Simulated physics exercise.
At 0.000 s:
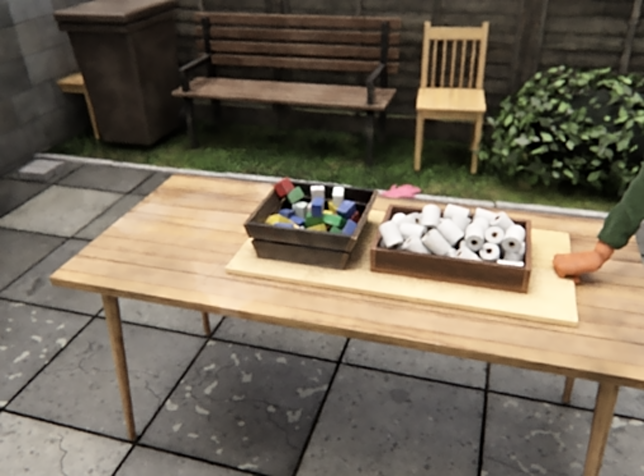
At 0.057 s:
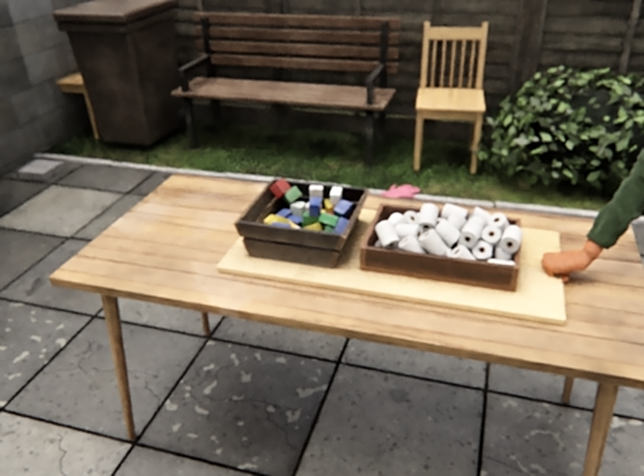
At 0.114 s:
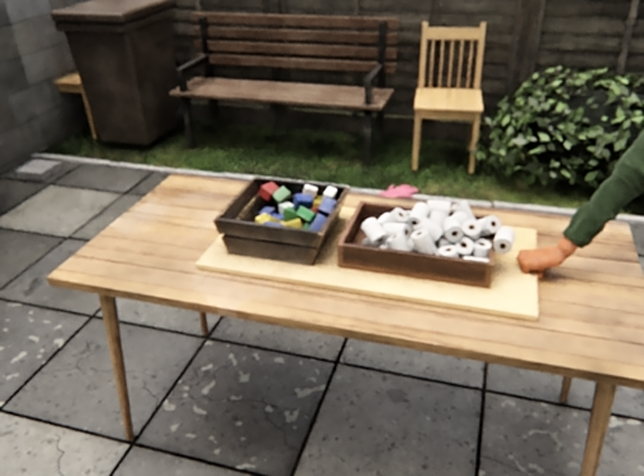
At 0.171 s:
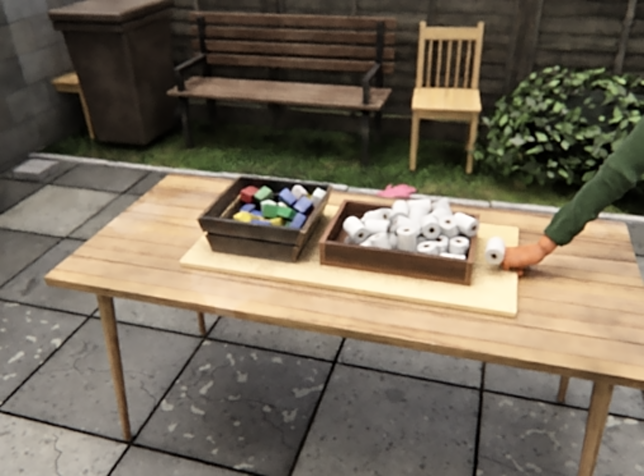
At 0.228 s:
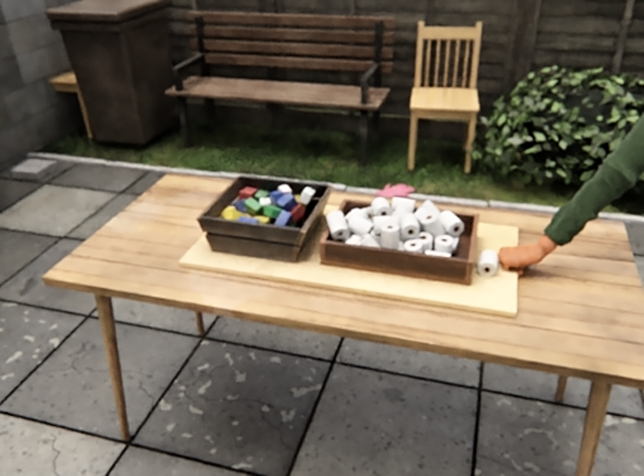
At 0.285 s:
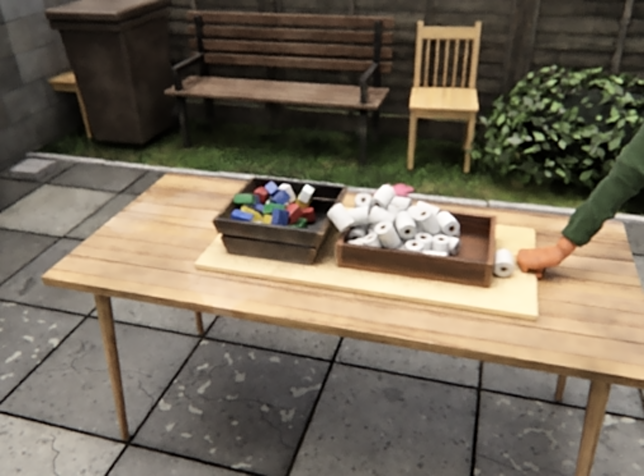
In the video, a green-sleeved arm slides a board holding a black tray of coloured bricks and a wooden tray of white rolls left across a table; a roll drops out beside the hand, then the board moves back right.
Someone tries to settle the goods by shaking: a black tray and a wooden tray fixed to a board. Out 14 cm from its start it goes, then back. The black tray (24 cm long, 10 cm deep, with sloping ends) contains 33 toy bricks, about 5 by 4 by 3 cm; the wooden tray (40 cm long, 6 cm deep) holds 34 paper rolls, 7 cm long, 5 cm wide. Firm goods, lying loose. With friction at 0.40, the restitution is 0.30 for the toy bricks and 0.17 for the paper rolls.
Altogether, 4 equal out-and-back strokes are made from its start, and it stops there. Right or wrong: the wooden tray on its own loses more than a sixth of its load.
Right.
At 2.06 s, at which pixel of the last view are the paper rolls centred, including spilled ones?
Near (451, 246) in pixels.
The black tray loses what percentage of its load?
Black tray - about 15 per cent.
After 0.57 s, 1 of 33 out of the black tray and 7 of 34 out of the wooden tray.
After 0.93 s, 5 of 33 out of the black tray and 9 of 34 out of the wooden tray.
After 1.42 s, 4 of 33 out of the black tray and 11 of 34 out of the wooden tray.
Final count (at 2.06 s), 5 of 33 out of the black tray and 13 of 34 out of the wooden tray. Asked share, 13 of 34, 38 per cent.
